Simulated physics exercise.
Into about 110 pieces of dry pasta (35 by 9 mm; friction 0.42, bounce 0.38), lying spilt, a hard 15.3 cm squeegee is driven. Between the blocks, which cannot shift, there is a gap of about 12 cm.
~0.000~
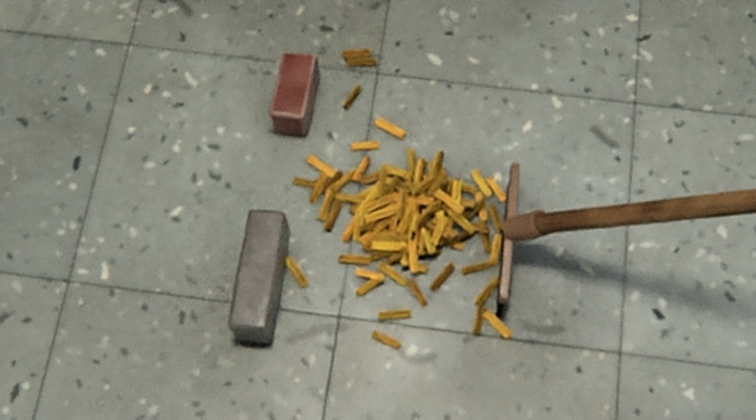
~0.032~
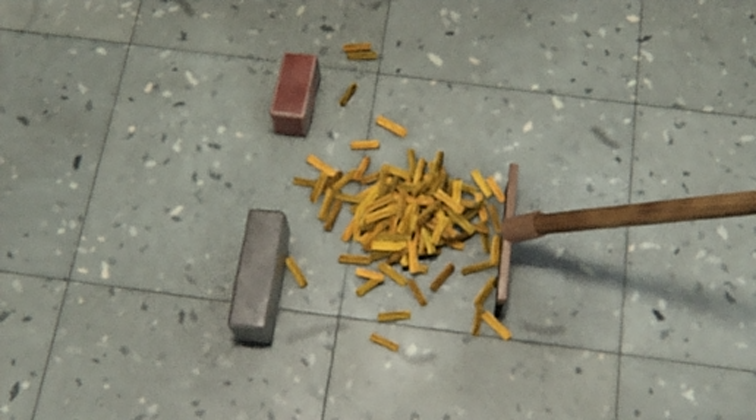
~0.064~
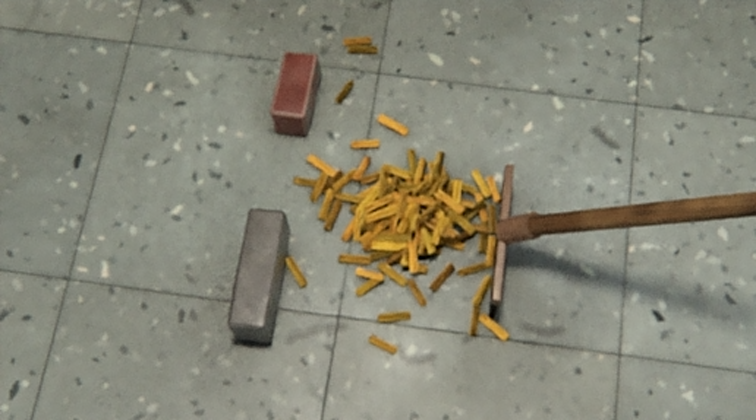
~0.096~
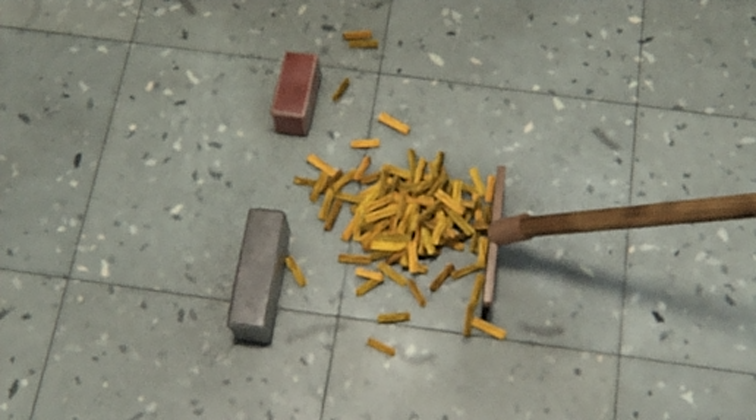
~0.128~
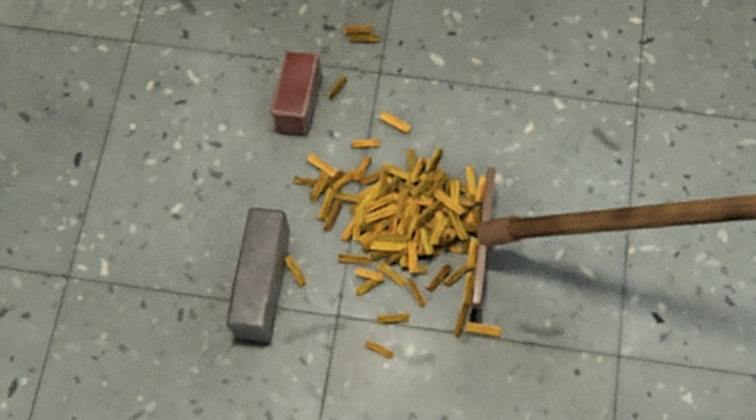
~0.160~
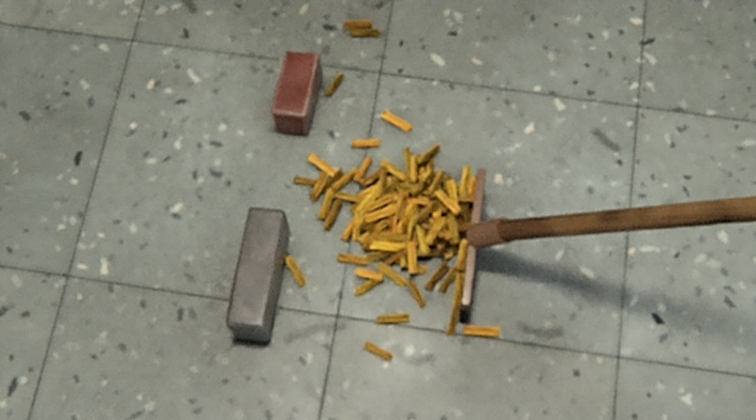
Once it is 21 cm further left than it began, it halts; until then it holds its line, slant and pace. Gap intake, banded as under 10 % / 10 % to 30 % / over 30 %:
Expect a mid-tier count in the gap.
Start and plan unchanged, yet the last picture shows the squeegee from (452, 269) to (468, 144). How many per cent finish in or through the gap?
In or through the gap - 40 %.
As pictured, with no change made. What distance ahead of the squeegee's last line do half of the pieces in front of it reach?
About 2 centimetres.
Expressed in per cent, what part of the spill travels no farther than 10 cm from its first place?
I'd put it near 40 per cent.
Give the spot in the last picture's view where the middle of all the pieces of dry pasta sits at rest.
Near pixel (308, 192).
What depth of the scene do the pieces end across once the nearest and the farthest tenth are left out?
I'd guess near 18 cm, give or take.
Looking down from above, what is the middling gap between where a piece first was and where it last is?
Estimate: Close to 12 cm.
Then, at 0.43 s, squeegee 13 cm from its start, spill 19 cm wide; held up before the blocks 95 %.
After 0.70 s, squeegee 21 cm from its start, spill 22 cm wide; in or through the gap 15 %, held up before the blocks 80 %.
Then, at 0.93 s, squeegee 22 cm from its start, spill 24 cm wide; in or through the gap 20 %, round the near block 5 %, held up before the blocks 75 %.
In the end, at 1.5 s, in or through the gap 20 %, round the near block 5 %, round the far block 0 %, held up before the blocks 70 %.
